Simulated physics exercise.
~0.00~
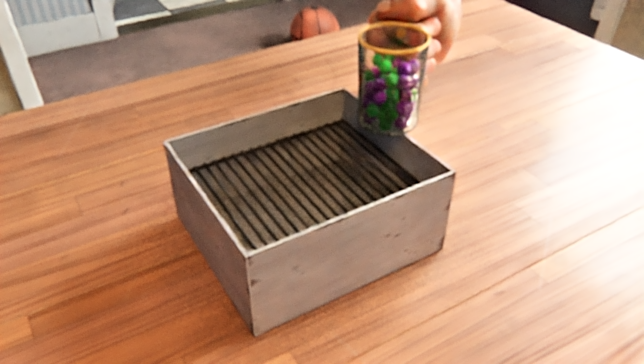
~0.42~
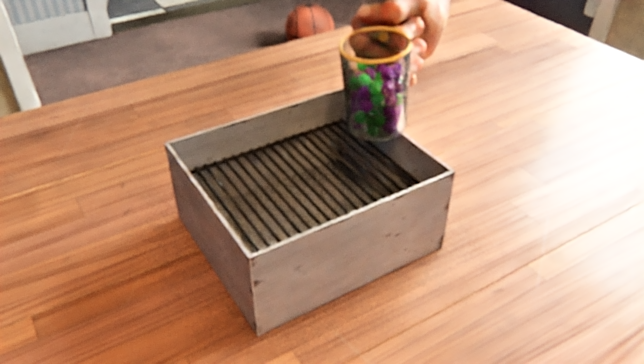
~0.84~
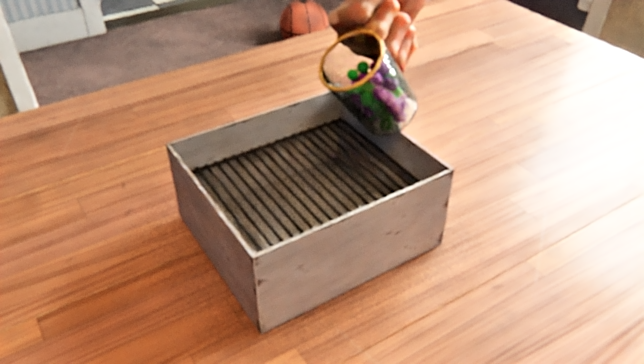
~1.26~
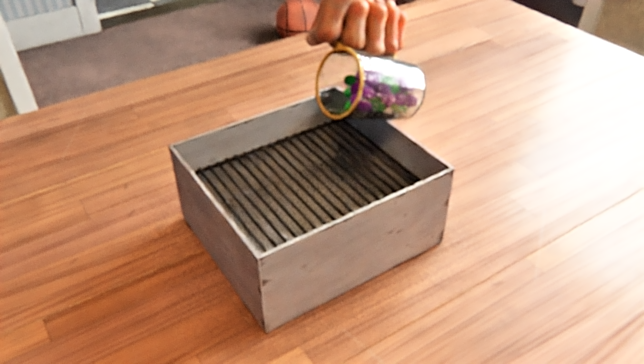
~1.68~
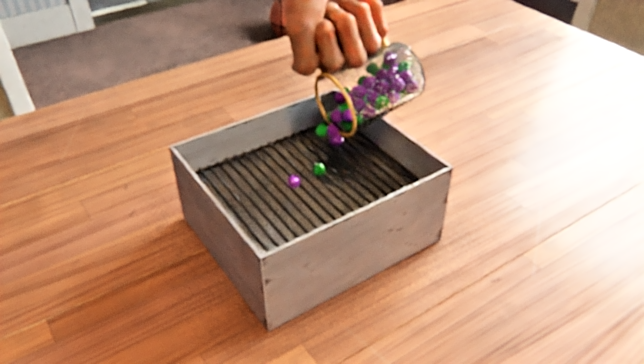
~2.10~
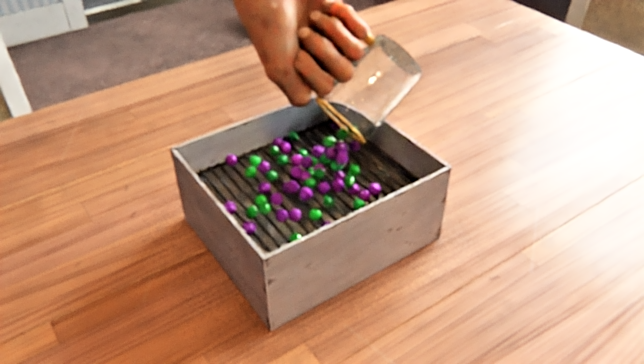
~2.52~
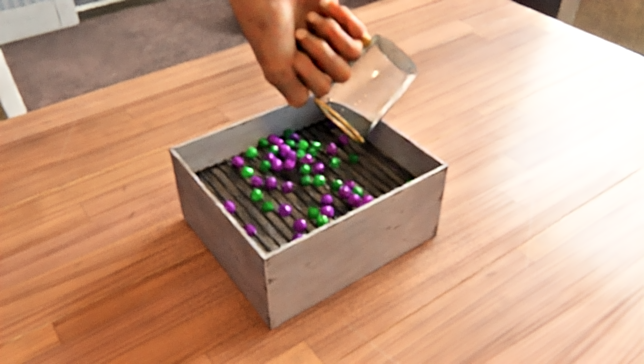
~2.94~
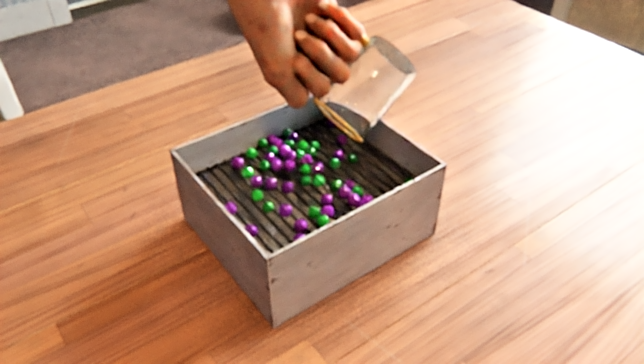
The clip shows a hand tilting a clear, gold-rimmed cup of green and purple pieces over a grey box with dark wires across it, pouring until the cup is empty and upside down, with the green and purple pieces left lying scattered together on the wires.
